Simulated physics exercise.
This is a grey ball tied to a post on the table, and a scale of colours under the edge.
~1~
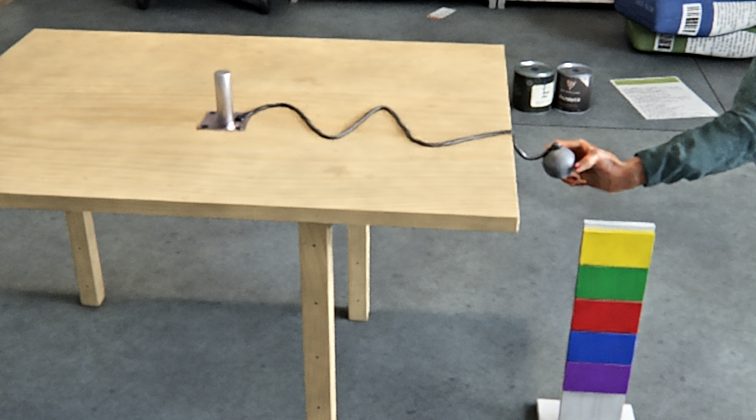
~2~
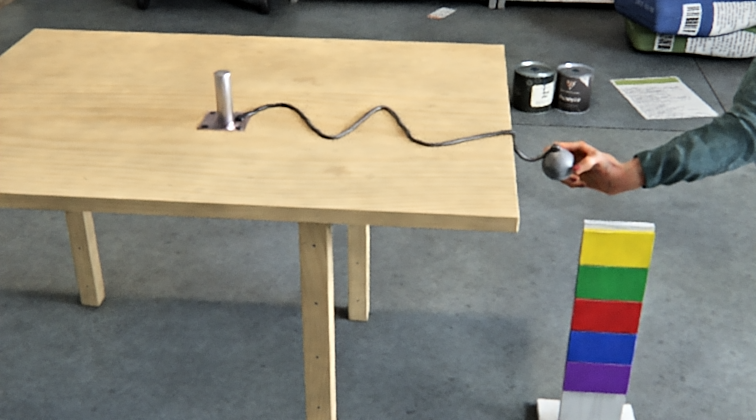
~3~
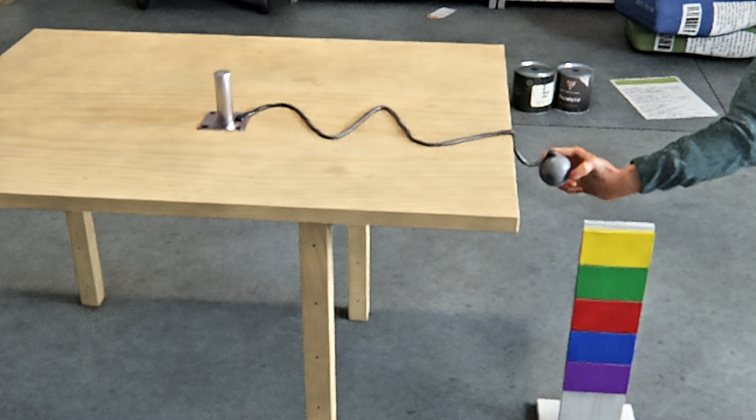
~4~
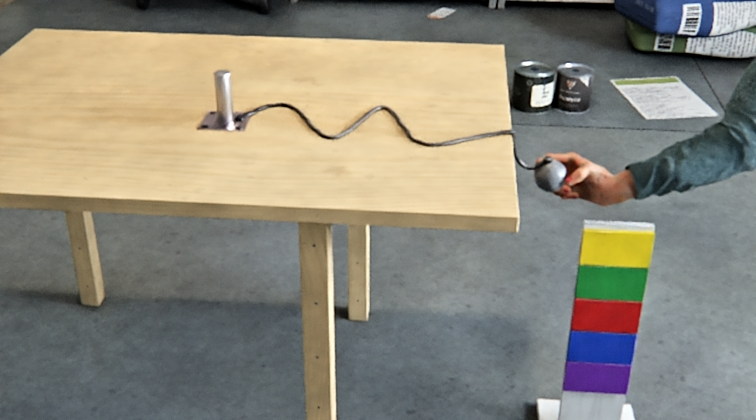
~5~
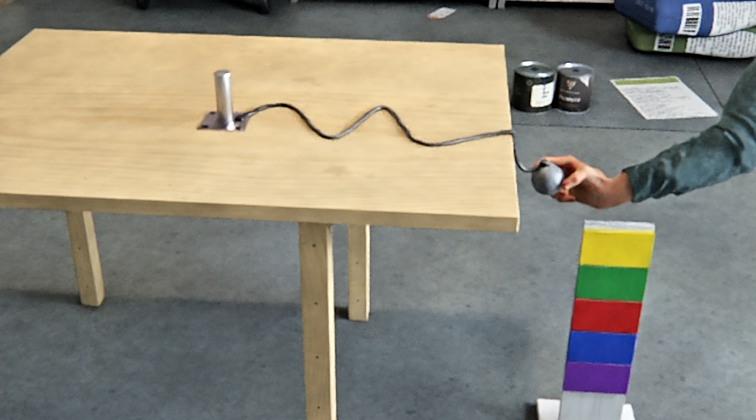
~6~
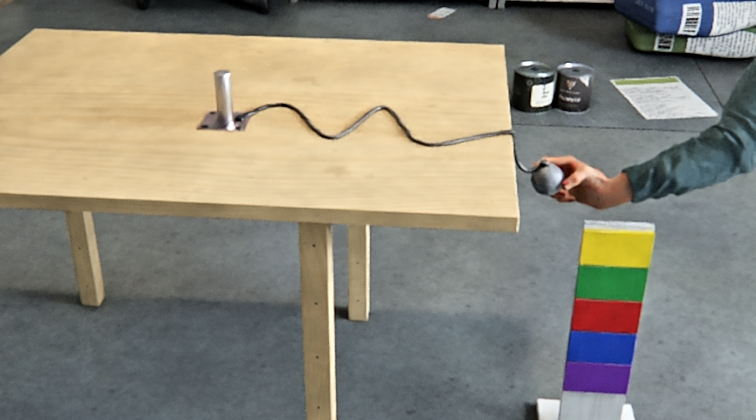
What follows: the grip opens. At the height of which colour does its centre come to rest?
Its middle rests at the blue band.
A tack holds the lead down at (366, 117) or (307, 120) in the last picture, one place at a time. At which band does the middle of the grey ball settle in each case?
Taking them in turn: Green; red.
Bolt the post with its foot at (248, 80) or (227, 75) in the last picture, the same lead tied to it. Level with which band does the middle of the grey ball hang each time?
Taking them in turn: Blue; red.
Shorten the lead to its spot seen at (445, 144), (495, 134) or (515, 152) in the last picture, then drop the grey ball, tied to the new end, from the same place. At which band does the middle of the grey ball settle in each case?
Try by try: Yellow; green; red.
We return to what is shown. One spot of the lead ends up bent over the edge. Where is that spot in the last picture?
The one at (395, 115).
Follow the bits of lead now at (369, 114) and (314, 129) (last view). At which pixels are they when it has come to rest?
The first at (470, 128), the second at (372, 125).
A little later, ball near (513, 338); level with blue.
Next, ball near (482, 345); level with blue.
When it is over, ball near (492, 346); level with blue. The blue one.
